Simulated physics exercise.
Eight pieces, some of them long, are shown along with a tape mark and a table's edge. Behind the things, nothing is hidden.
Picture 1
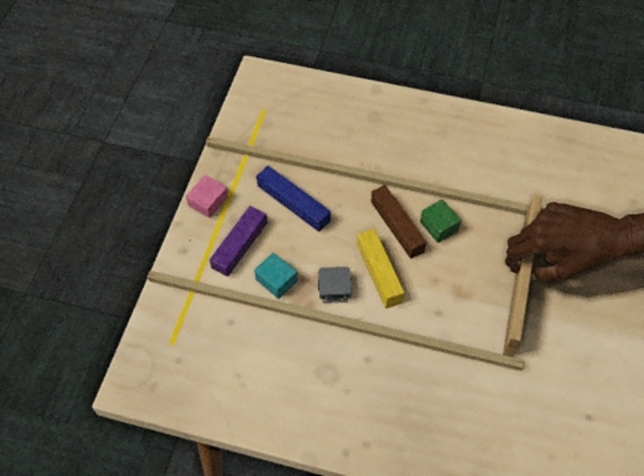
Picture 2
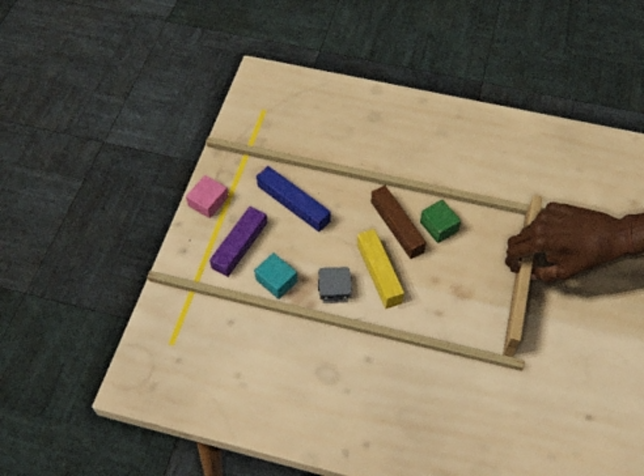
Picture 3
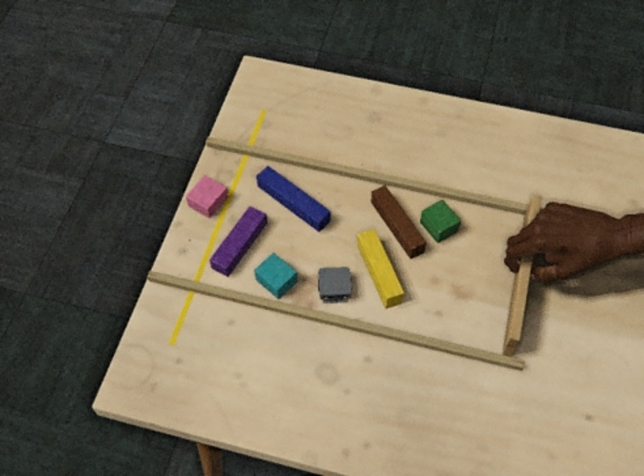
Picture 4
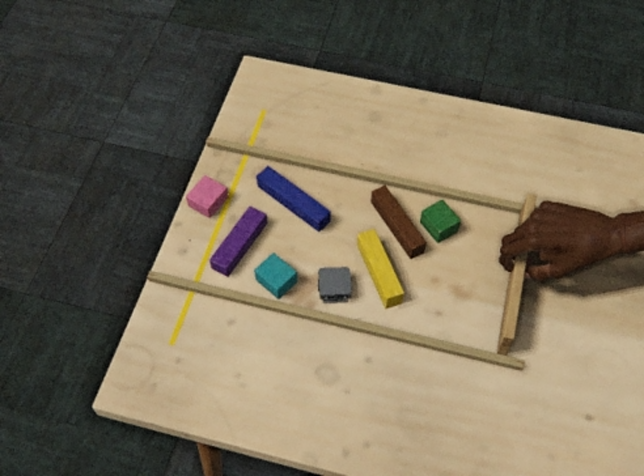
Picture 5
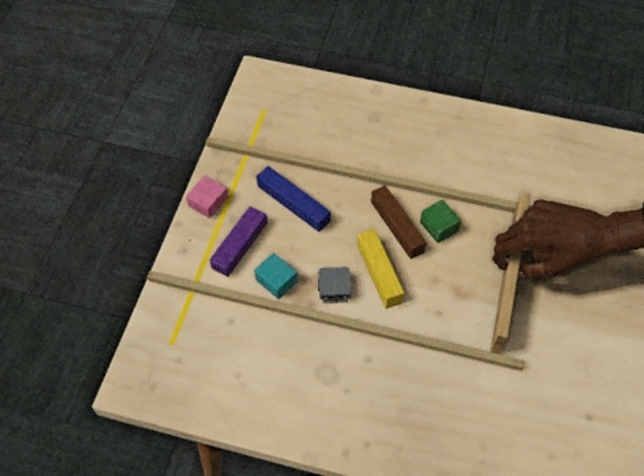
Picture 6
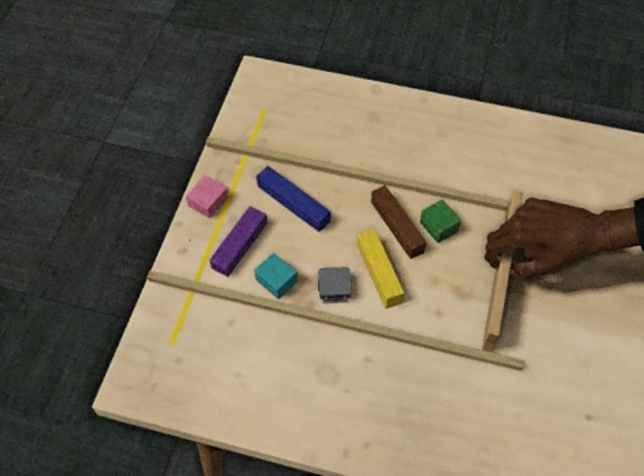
On a wooden tabletop, a hand slides a wooden bar slightly left between two rails, while the coloured blocks ahead stay still.
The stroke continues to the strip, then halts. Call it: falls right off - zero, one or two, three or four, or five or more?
Call: Three or four.
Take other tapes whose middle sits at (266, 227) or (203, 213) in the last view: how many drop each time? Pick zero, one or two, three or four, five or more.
In order, you'd get not one falling, then more than four.
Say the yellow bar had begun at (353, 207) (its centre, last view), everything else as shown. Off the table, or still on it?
Placed there, it does not drop.
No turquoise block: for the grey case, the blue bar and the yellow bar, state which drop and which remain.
Grey case still up, blue bar down, yellow bar still up.
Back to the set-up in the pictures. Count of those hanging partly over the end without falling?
As for overhanging, the count is 2.
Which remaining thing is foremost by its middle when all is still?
It's the grey case that is foremost.
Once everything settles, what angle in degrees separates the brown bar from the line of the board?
I'd put it at about 35°.
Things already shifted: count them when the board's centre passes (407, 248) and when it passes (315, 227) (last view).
First position 3; second position 7.
Soon after, none off yet; pink block at rest near (207, 197); purple bar at rest near (239, 241); blue bar at rest near (293, 198).
In the end, the number that fall off is three or four; gone, turquoise block, blue bar, purple bar and pink block.
